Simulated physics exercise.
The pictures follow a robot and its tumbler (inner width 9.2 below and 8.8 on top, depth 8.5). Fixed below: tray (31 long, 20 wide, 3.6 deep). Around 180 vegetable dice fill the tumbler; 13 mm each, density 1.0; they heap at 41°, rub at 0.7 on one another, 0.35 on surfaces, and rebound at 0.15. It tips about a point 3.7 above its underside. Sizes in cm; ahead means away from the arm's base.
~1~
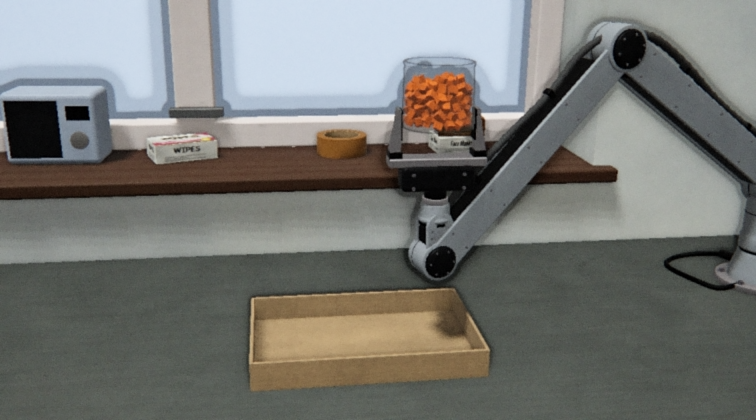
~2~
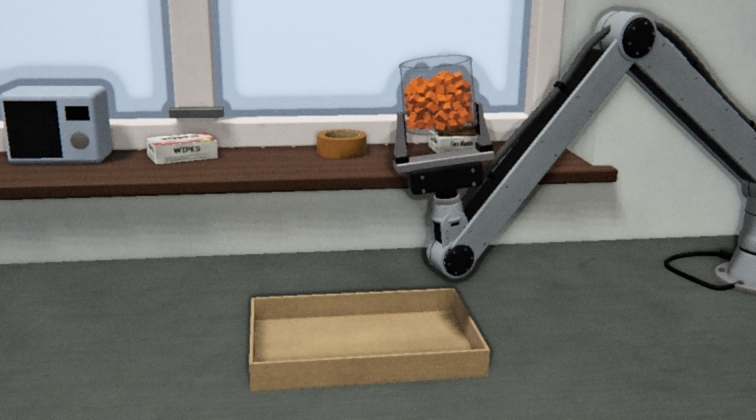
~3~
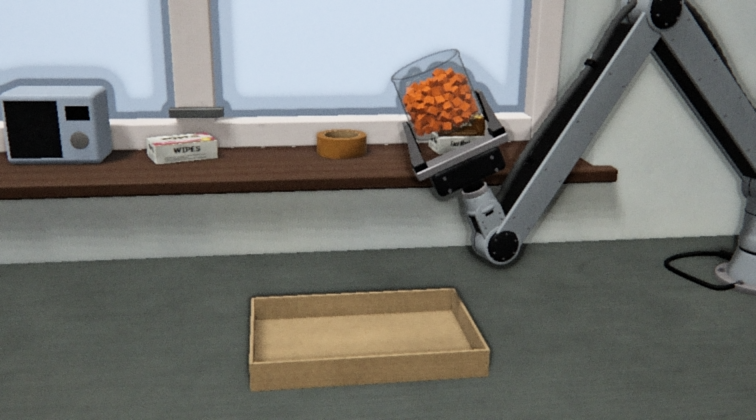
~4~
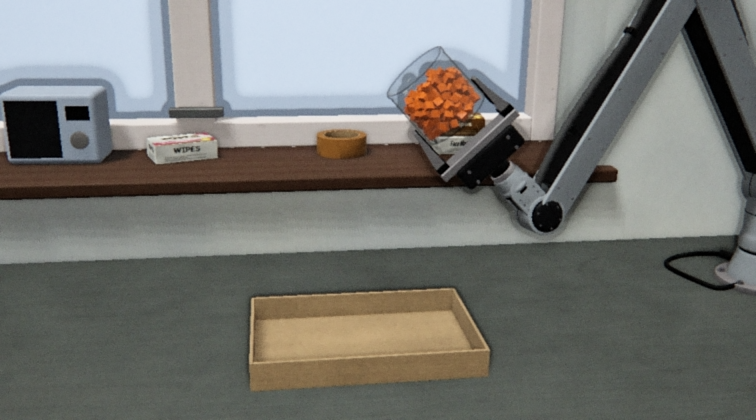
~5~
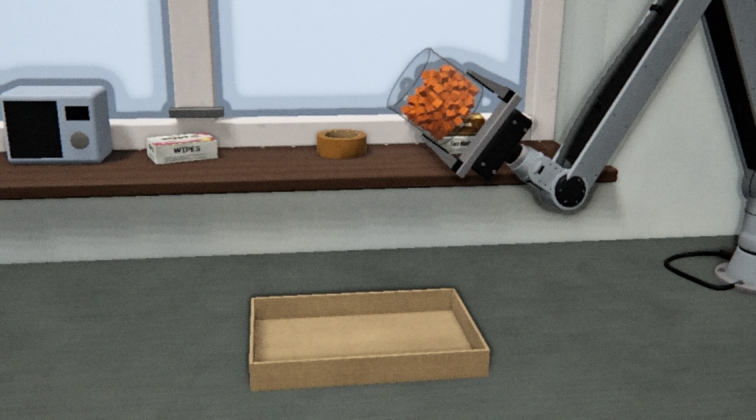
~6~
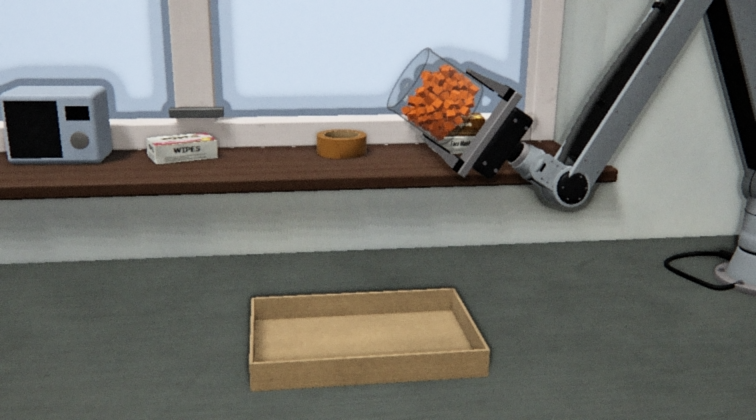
By a window above a gray counter with an empty shallow tray, a robot arm gradually tilted a clear tumbler of orange vegetable dice to the left, then held it nearly still at a steep slant.
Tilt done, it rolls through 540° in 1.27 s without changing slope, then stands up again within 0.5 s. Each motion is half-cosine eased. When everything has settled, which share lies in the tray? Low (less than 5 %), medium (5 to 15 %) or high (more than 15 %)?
Answer: Low; less than 5 % of the vegetable dice finish in the tray.
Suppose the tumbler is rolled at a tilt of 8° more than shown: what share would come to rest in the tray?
Then about 0 per cent.
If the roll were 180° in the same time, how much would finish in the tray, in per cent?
Then about 0 per cent.
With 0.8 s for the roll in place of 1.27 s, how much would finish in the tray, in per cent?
In that case some 0 per cent.
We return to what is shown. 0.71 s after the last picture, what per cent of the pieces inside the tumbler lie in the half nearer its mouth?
Roughly 30 per cent.
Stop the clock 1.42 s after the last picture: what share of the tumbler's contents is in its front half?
Some 50 per cent.
Then, 0.71 s on, tipped 56°, highest piece 40 above the table; 175 in the tumbler.
Then, 1.42 s on, tipped 45°, highest piece 40 above the table; 175 in the tumbler.
Then, 1.97 s on, upright, highest piece 40 above the table; 175 in the tumbler.
Then, 2.67 s on, upright, highest piece 40 above the table; 175 in the tumbler.
In the end, 175 in the tumbler. That is 0 % in the tray.
